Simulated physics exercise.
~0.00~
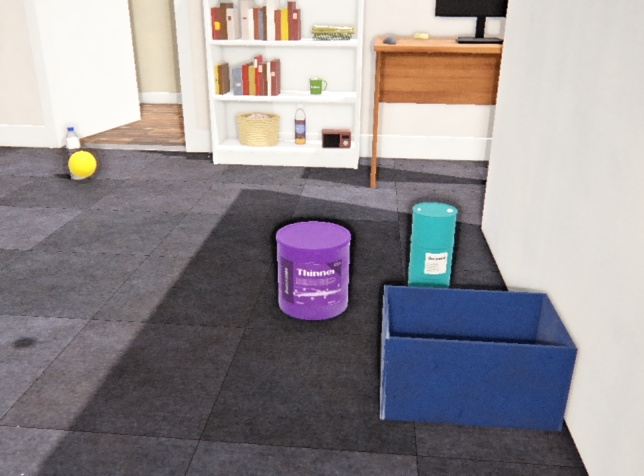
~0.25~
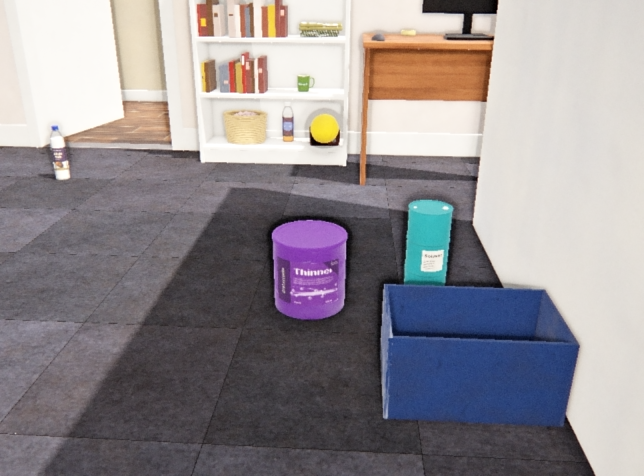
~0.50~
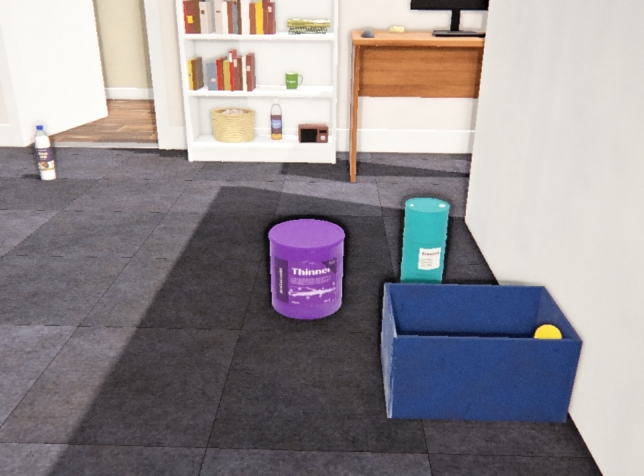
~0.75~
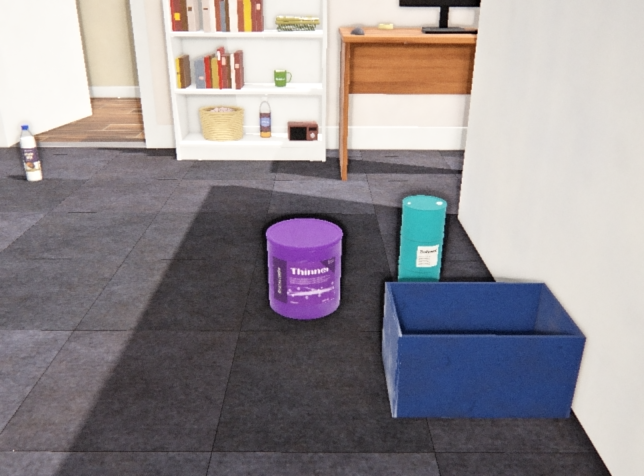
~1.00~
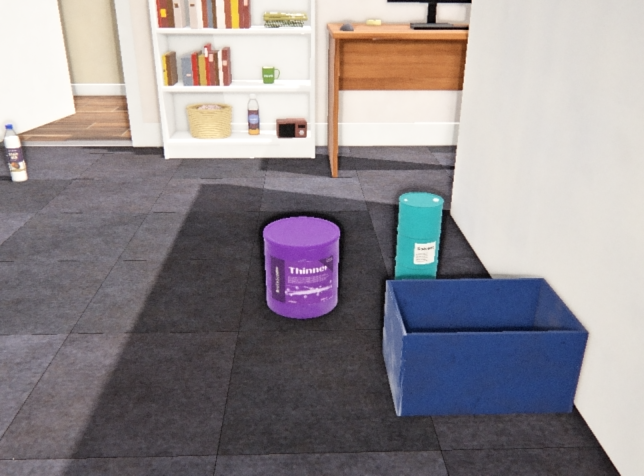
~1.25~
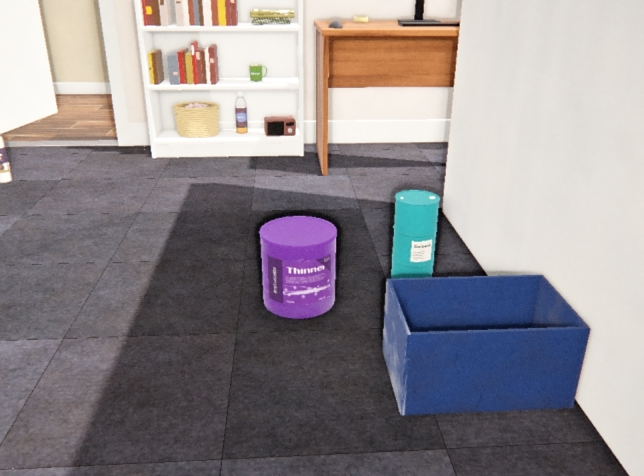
The clip opens on a dark tiled floor with an open blue box at the right, a purple pail near the middle and a turquoise canister just behind the box, while a yellow lemon shows at the far left near a doorway. The lemon travels right, passing in front of the white bookshelf. It then comes down at the right side of the box, partly hidden by the rim. After that it drops out of sight inside. The view drifts slightly sideways as the pail and canister stay standing where they were, and the lemon ends in the box.
